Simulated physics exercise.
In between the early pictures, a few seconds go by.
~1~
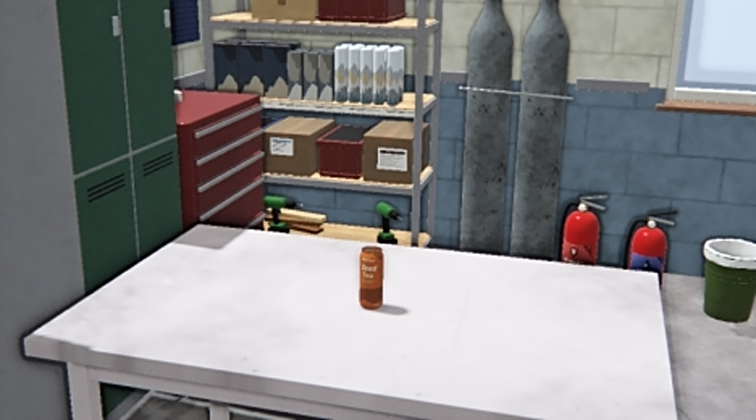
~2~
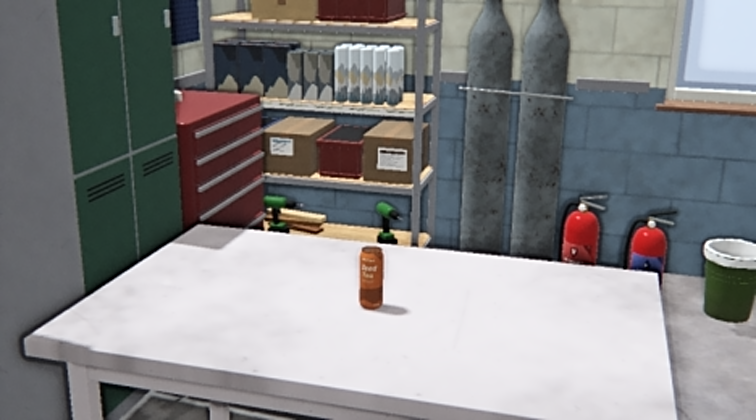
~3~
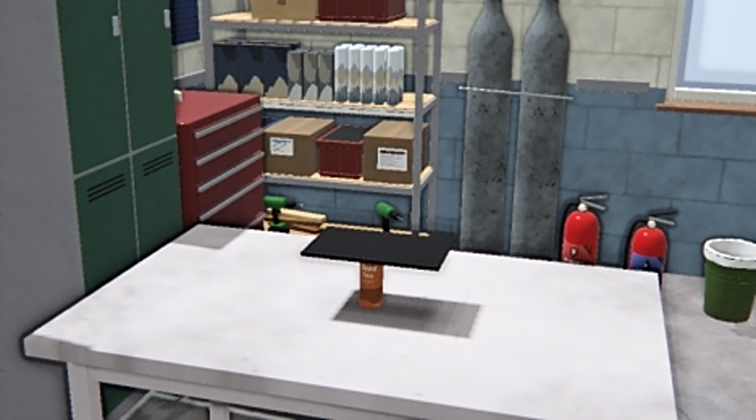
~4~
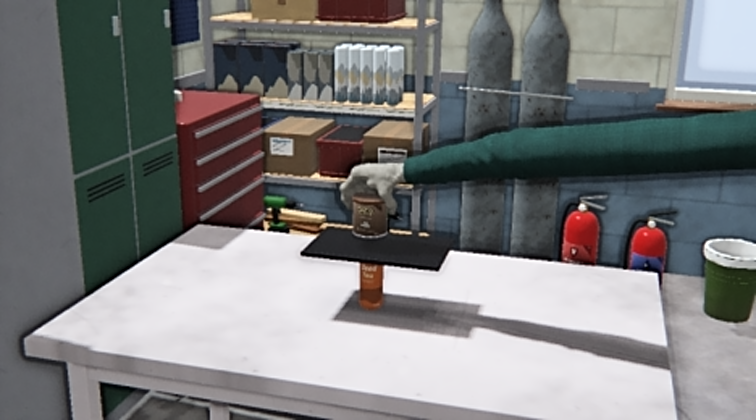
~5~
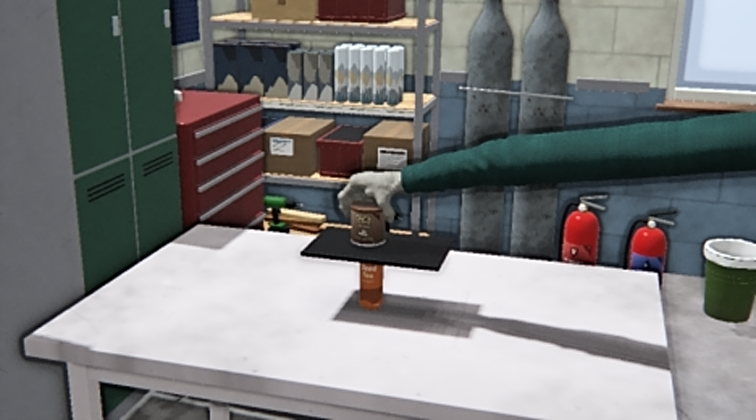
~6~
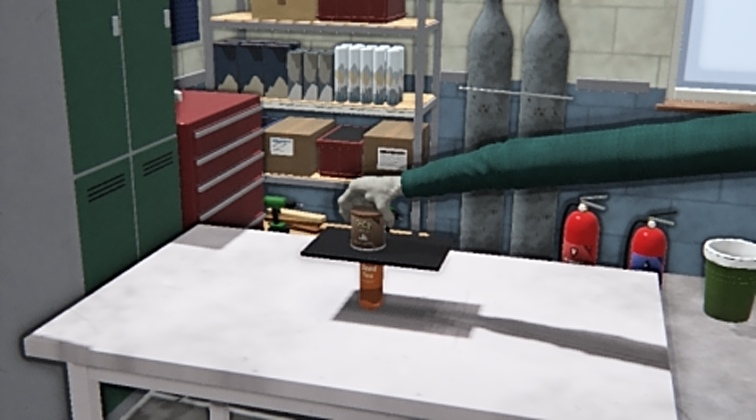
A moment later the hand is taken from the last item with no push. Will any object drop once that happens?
I expect it to stay steady.
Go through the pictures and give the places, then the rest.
In the first frame, the last thing is not in view yet; orange can (371, 278).
In the second frame, the last thing is not in view yet; orange can (371, 278).
In the third frame, the last thing is not in view yet; orange can (371, 278).
The fourth frame shows on its way; brown tin (370, 215); orange can (371, 278).
The fifth frame shows on its way; brown tin (368, 223); orange can (371, 278).
The sixth frame shows set down, still held; brown tin (368, 227); orange can (371, 278).
Then, 0.30 s past the last view, nothing moves.
Then, 1.00 s past the last view, brown tin resting near (368, 228).
Finally, all 3 still in place. Final places as the last picture's camera would see them, brown tin near (368, 228). The stack keeps its balance.
